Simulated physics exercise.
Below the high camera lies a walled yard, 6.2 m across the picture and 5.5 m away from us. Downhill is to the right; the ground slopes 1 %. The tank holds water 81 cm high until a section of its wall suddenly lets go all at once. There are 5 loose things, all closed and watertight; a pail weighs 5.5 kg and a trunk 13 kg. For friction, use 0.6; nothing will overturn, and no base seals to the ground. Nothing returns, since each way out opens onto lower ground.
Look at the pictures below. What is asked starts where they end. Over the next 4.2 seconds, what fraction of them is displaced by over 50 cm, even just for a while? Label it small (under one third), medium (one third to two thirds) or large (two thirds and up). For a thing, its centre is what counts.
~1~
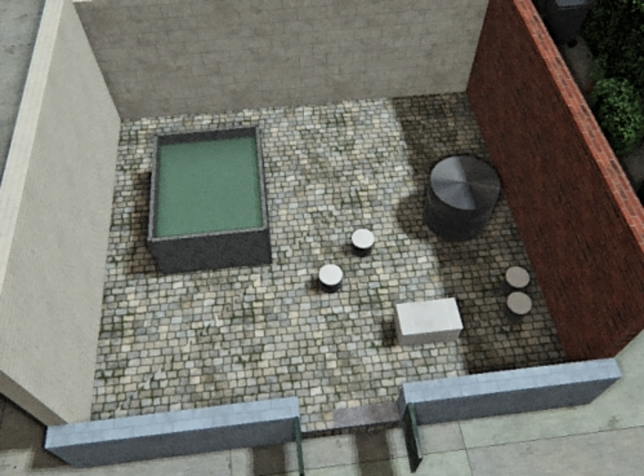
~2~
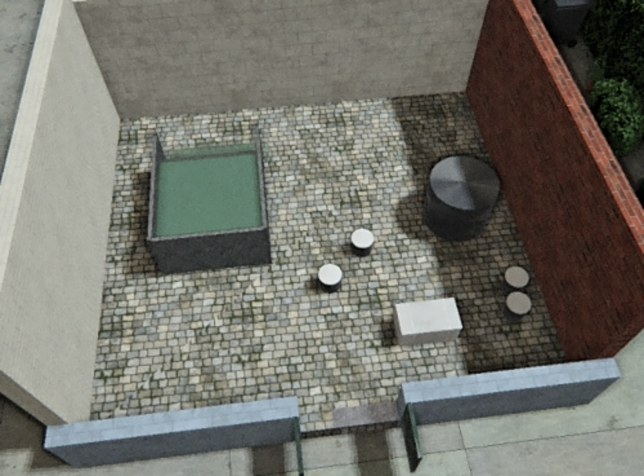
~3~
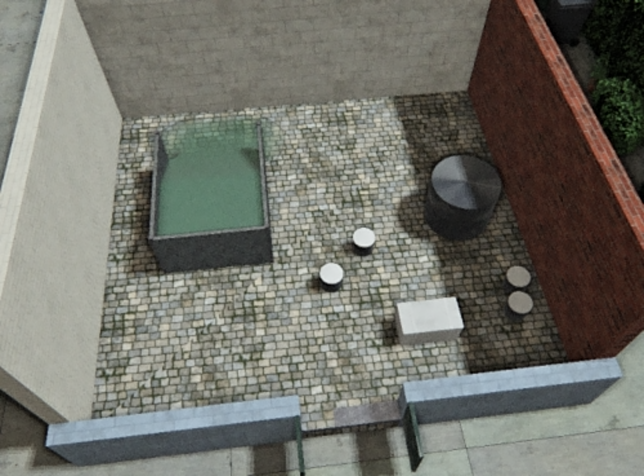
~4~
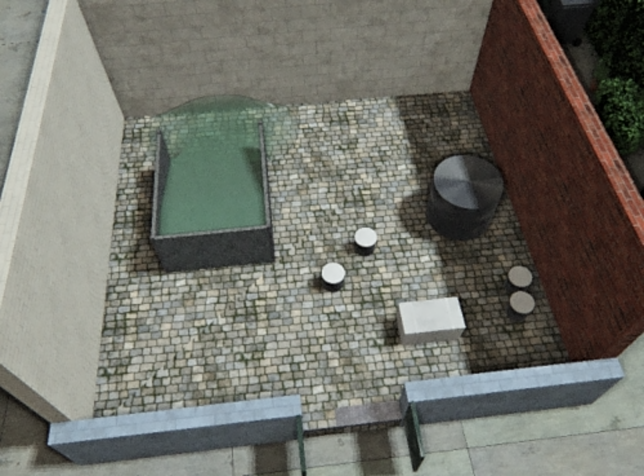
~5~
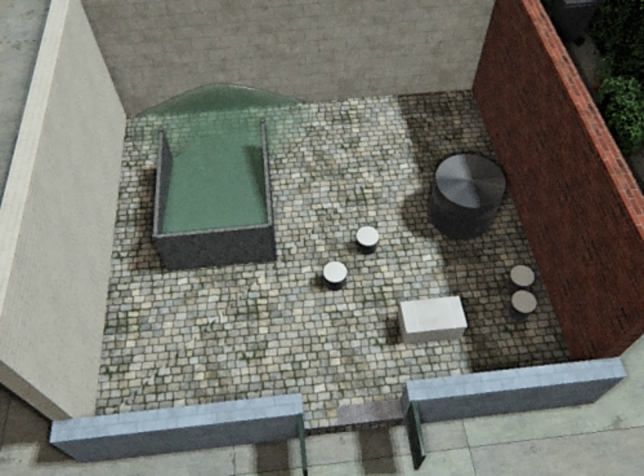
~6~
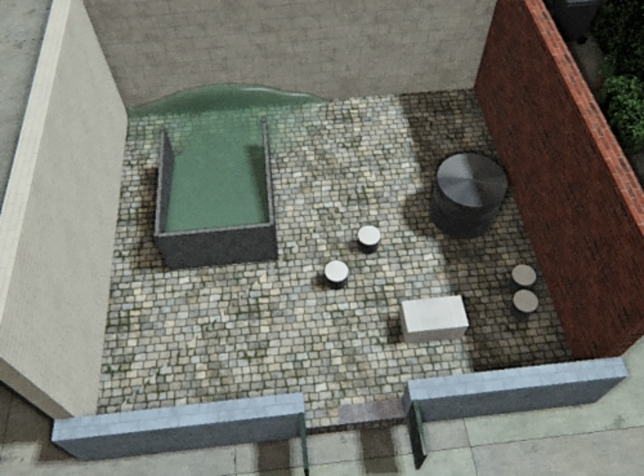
Medium.
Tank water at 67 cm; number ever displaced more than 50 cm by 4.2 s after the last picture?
In that case 1 of them.
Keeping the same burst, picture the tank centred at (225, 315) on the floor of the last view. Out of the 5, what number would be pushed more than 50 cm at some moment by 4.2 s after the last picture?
Result: 1 of them.
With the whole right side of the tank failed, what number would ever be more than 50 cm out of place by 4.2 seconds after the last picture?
That would give 5.
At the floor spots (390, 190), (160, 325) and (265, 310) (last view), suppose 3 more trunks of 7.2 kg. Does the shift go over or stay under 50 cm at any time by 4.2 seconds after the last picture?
Order as given: Goes farther, goes farther, stays inside it.
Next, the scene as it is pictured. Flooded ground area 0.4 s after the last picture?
Somewhere about 7.5 m2, give or take.
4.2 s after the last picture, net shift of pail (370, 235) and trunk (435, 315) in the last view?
0 cm, then 0 cm.
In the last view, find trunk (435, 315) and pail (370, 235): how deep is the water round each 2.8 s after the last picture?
I'd put it at 0 cm and 1 cm respectively.
Then, 0.4 s after the last picture 0 of 5 are over 50 cm from their spots; 0 afloat.
Then, 1.5 s after the last picture 0 of 5 are over 50 cm from their spots; 0 afloat.
Then, 2.8 s after the last picture 0 of 5 are over 50 cm from their spots; 0 afloat.
Then, 4.2 s after the last picture 2 of 5 are over 50 cm from their spots, and 2 have been at some point; 3 afloat.
